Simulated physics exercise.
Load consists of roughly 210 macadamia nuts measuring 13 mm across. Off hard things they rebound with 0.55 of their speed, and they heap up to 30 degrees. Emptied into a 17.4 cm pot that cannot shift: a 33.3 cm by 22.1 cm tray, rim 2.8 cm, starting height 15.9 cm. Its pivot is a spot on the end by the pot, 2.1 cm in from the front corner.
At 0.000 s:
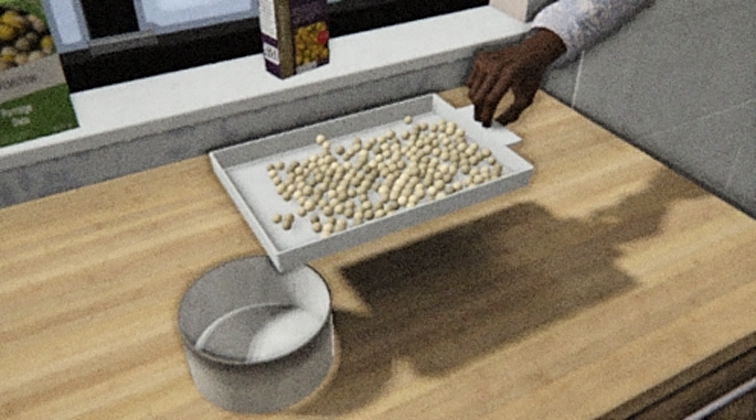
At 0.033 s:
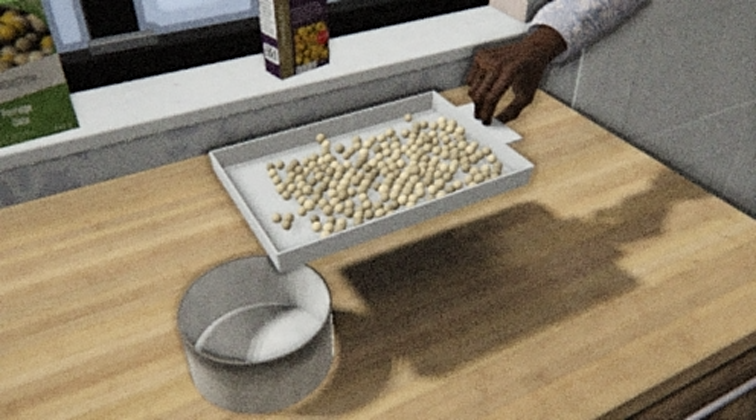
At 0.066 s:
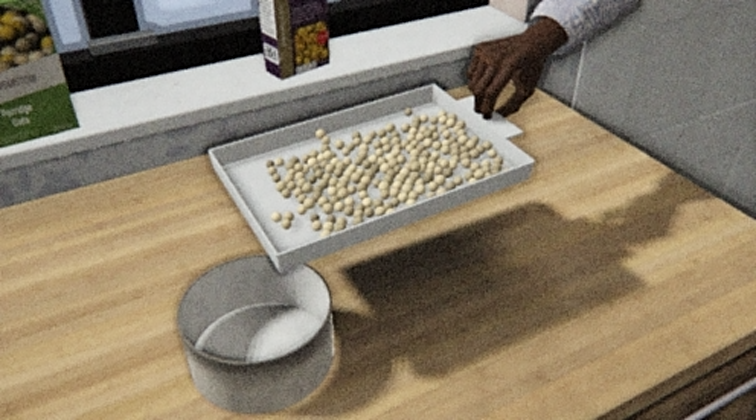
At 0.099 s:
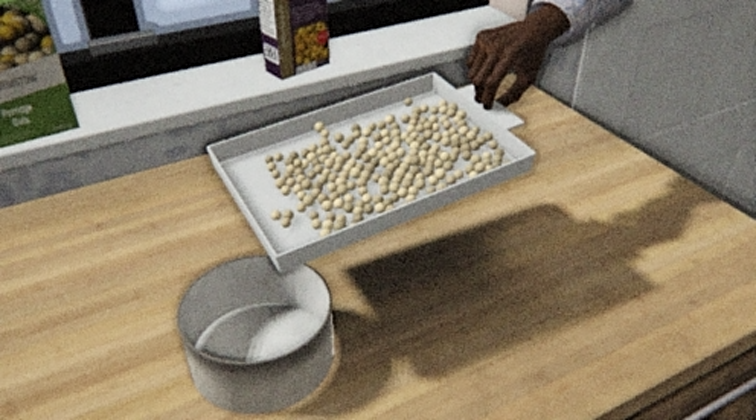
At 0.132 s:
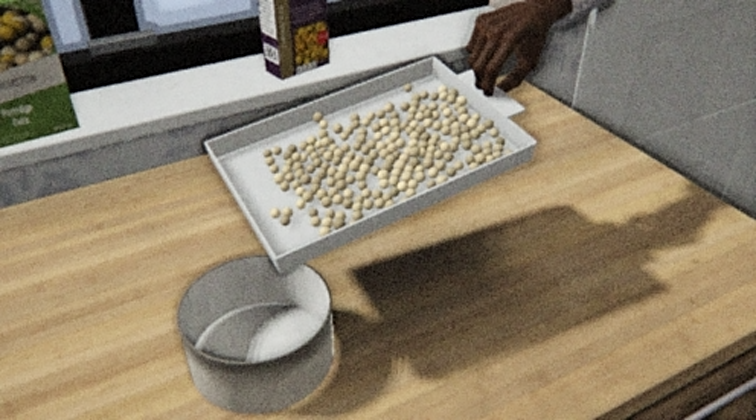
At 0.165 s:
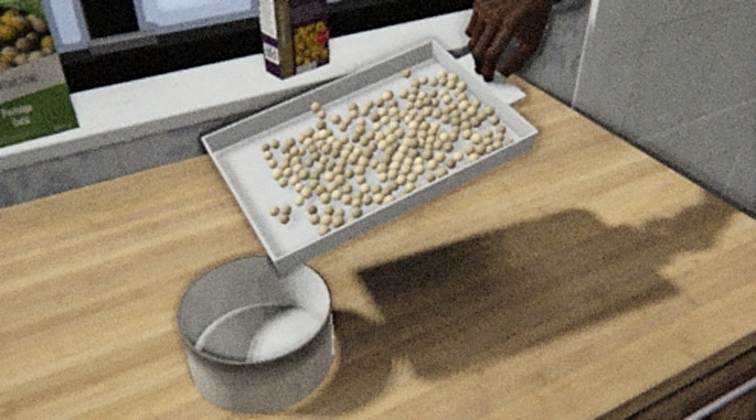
A shallow pale grey tray of round cream-coloured nuts tilts above a light wooden kitchen counter, seen from above at an angle by a still camera. A dark-skinned hand in a pale sleeve holds its right end, with an empty grey pot below left and food packages behind. The hand raises that end, slowly then faster, while the left end stays low and the nuts barely shift.
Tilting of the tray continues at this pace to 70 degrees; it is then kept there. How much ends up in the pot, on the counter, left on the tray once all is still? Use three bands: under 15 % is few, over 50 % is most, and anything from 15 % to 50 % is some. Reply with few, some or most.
Pot: Some, counter: Some, tray: Some.
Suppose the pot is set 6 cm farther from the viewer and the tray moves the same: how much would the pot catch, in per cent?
Near 0 per cent in that case.
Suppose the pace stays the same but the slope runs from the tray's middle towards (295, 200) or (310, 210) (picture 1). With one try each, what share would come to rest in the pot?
Near 20 and 25 per cent, in that order.
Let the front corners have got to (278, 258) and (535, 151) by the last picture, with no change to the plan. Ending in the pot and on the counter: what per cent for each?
In the pot: 5 per cent; on the counter: 15 per cent.
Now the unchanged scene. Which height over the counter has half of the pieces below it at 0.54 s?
Height: Around 26 cm.
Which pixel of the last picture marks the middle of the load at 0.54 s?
Estimated centre of load: Around (317, 169).
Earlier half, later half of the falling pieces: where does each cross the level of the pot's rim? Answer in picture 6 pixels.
At roughly (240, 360) first, later on at (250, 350).
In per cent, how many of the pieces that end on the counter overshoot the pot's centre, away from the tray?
Roughly 100 percent of the spill.
After 0.39 s, tilt 42 degrees; the tray holds 100 %, the pot 0 %.
Then, at 0.54 s, tilt 61 degrees; the tray holds 100 %, the pot 0 %.
After 0.82 s, tilt 70 degrees; the tray holds 60 %, the pot 10 %.
At rest (2.0 s), pot 30 %, counter 35 %, tray 35 %.
